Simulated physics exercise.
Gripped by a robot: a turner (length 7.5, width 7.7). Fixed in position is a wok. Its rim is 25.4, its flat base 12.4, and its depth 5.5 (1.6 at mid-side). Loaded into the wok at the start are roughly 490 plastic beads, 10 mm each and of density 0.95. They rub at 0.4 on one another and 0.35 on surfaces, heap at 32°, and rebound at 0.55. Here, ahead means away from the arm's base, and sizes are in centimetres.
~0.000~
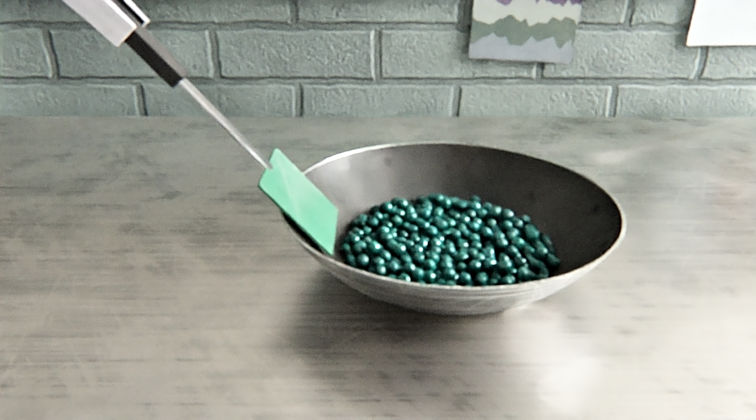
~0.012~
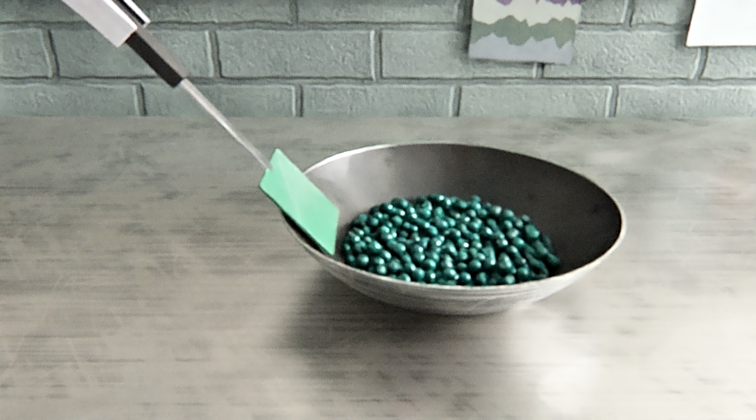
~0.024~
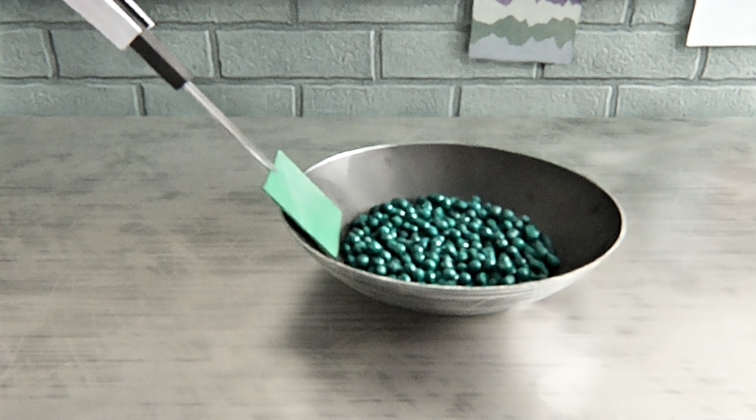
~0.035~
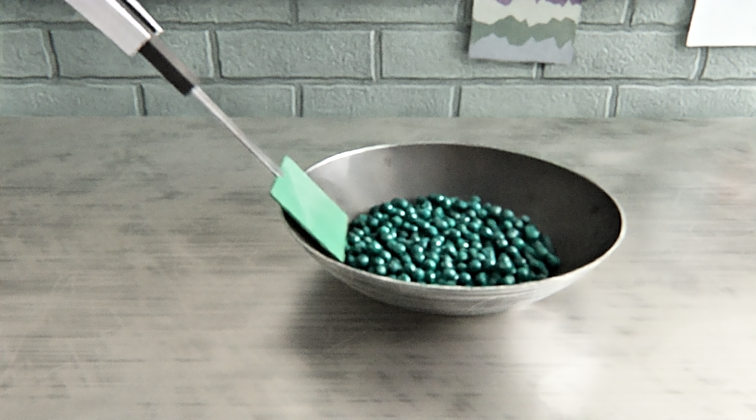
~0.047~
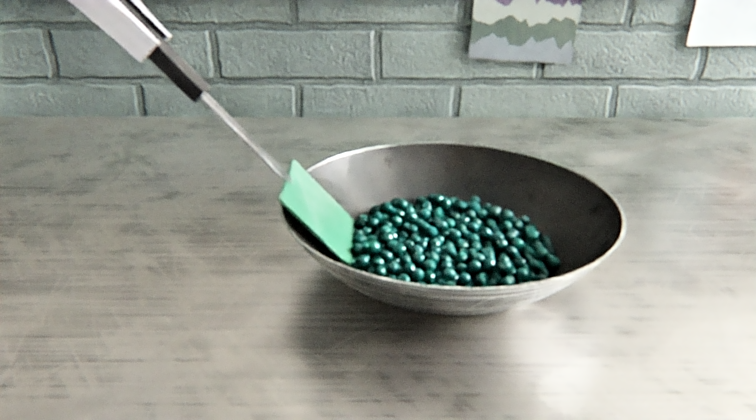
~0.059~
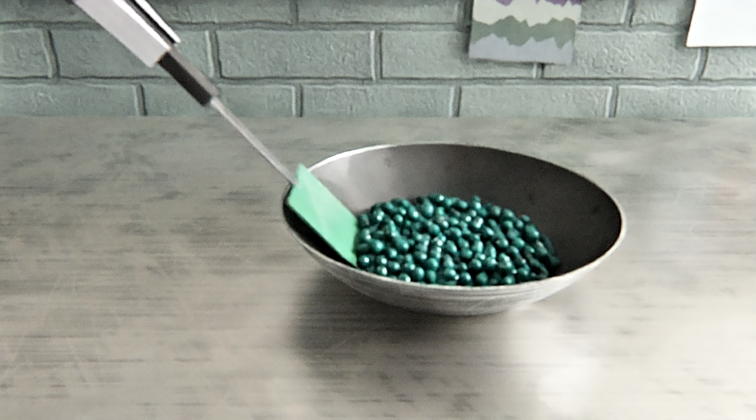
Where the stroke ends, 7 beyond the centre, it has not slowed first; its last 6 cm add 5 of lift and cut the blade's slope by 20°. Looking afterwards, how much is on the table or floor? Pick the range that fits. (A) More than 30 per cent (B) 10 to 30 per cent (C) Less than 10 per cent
Answer: C.
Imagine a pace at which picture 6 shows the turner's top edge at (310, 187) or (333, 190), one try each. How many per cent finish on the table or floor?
Respectively, around 10 and 15 per cent.
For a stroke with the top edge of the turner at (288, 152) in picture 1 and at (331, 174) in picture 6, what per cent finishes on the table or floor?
It comes to something like 10 %, give or take.
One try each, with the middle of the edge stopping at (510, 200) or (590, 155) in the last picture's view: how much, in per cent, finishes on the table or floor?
First try roughly 0 percent, second roughly 20 percent.
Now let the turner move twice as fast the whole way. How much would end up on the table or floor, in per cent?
Then around 15 percent would finish on the table or floor.
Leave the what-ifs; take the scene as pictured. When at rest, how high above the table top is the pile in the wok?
Height at rest: Roughly 5.0 cm.
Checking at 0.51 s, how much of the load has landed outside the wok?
I'd say close to 0 in a hundred.
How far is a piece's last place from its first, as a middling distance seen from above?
Some 3 centimetres.
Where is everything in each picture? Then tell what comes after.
Turner top edge at (267, 165), sloping 49°; upper third of the load around (453, 241), from x 345 to 555, top at y 200; 488 in the wok, in the first picture.
Turner top edge at (268, 166), sloping 49°; upper third of the load around (453, 241), from x 345 to 555, top at y 200, in the second picture.
Turner top edge at (271, 168), sloping 49°; upper third of the load around (453, 241), from x 345 to 555, top at y 200, in the third picture.
Turner top edge at (278, 173), sloping 49°; upper third of the load around (453, 241), from x 345 to 555, top at y 200, in the fourth picture.
Turner top edge at (286, 178), sloping 49°; upper third of the load around (451, 241), from x 350 to 555, top at y 200, in the fifth picture.
Turner top edge at (294, 182), sloping 49°; upper third of the load around (446, 240), from x 350 to 555, top at y 200; 488 in the wok, in the sixth picture.
After 0.16 s, sloping 49°, highest piece 4 above the table; 488 in the wok.
After 0.26 s, sloping 41°, highest piece 5 above the table; 488 in the wok.
After 0.51 s, sloping 29°, highest piece 6 above the table; 476 in the wok, 11 on the table or floor, 1 on the blade or in flight.
After 1.56 s, sloping 29°, highest piece 5 above the table; 475 in the wok, 13 on the table or floor.
At rest, 475 in the wok, 13 on the table or floor. That is 3 % on the table or floor.
